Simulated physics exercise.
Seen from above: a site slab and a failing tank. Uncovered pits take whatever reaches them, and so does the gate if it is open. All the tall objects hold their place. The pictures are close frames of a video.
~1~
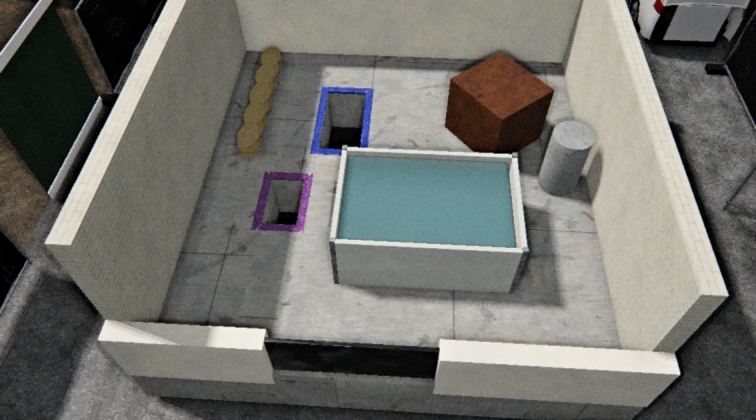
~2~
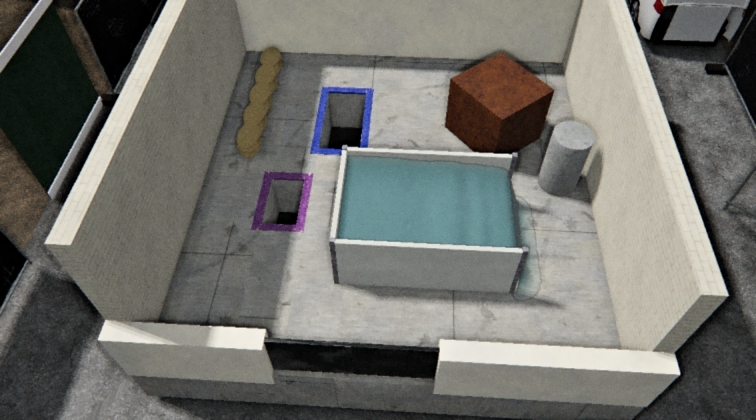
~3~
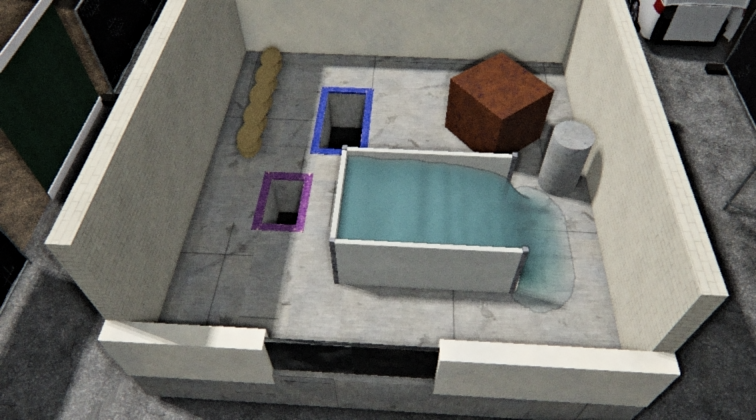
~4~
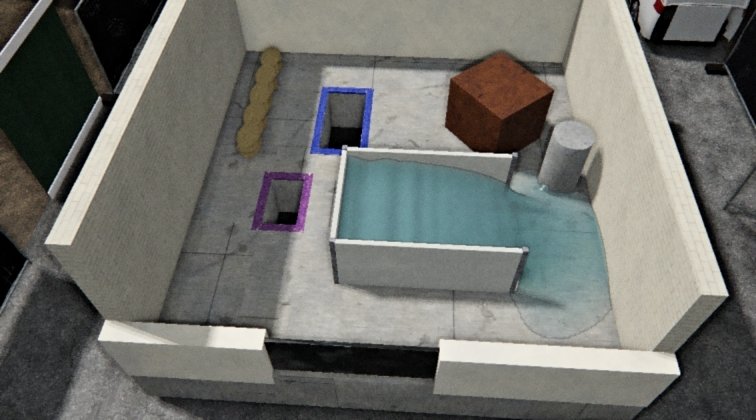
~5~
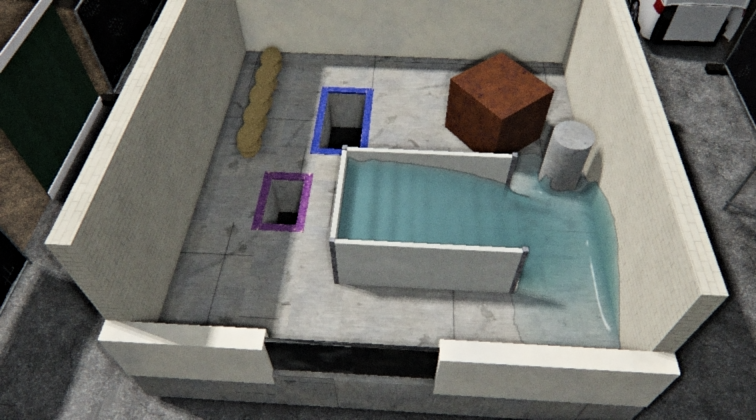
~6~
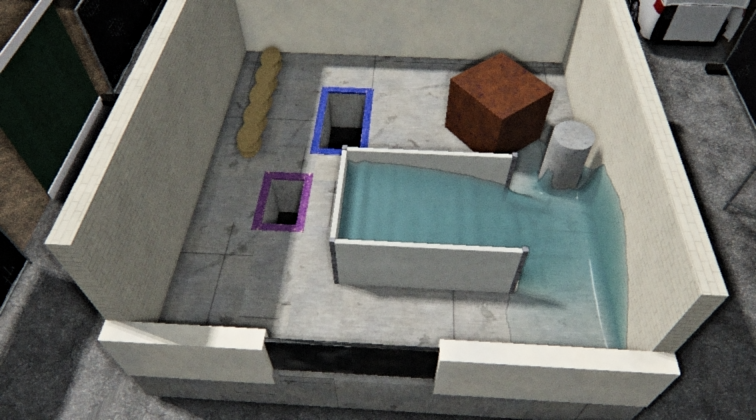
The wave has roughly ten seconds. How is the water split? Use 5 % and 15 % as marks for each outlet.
One by one: The gate takes under 5 %; the blue pit takes over 15 %; the purple pit takes between 5 and 15 %.
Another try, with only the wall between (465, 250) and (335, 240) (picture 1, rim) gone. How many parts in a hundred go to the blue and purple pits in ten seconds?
Per cent: Blue 15, purple 15.
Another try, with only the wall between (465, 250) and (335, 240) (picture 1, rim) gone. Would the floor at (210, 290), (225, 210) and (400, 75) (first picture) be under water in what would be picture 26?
As listed: Wet, awash, free of water.
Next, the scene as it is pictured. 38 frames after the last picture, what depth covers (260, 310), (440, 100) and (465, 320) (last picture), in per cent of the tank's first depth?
In turn 14, 2 and 10 in a hundred.
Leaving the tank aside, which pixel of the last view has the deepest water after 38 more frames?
Roughly at (244, 59).
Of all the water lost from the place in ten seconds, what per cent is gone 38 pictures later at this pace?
Near 35 in a hundred.
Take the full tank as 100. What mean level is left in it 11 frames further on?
Roughly 30 per cent.
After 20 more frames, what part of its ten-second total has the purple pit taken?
Some 0 per cent.
A moment on, water covers 20 % of the floor; the gate 0 %, the blue pit 0 %, the purple pit 0 %.
Next, water covers 40 % of the floor; the gate 0 %, the blue pit 0 %, the purple pit 0 %.
Then, water covers 75 % of the floor; the gate 0 %, the blue pit 1 %, the purple pit 0 %.
Later, water covers 95 % of the floor; the gate 0 %, the blue pit 7 %, the purple pit 4 %.
In the end, water covers 100 % of the floor; the gate 0 %, the blue pit 22 %, the purple pit 11 %.
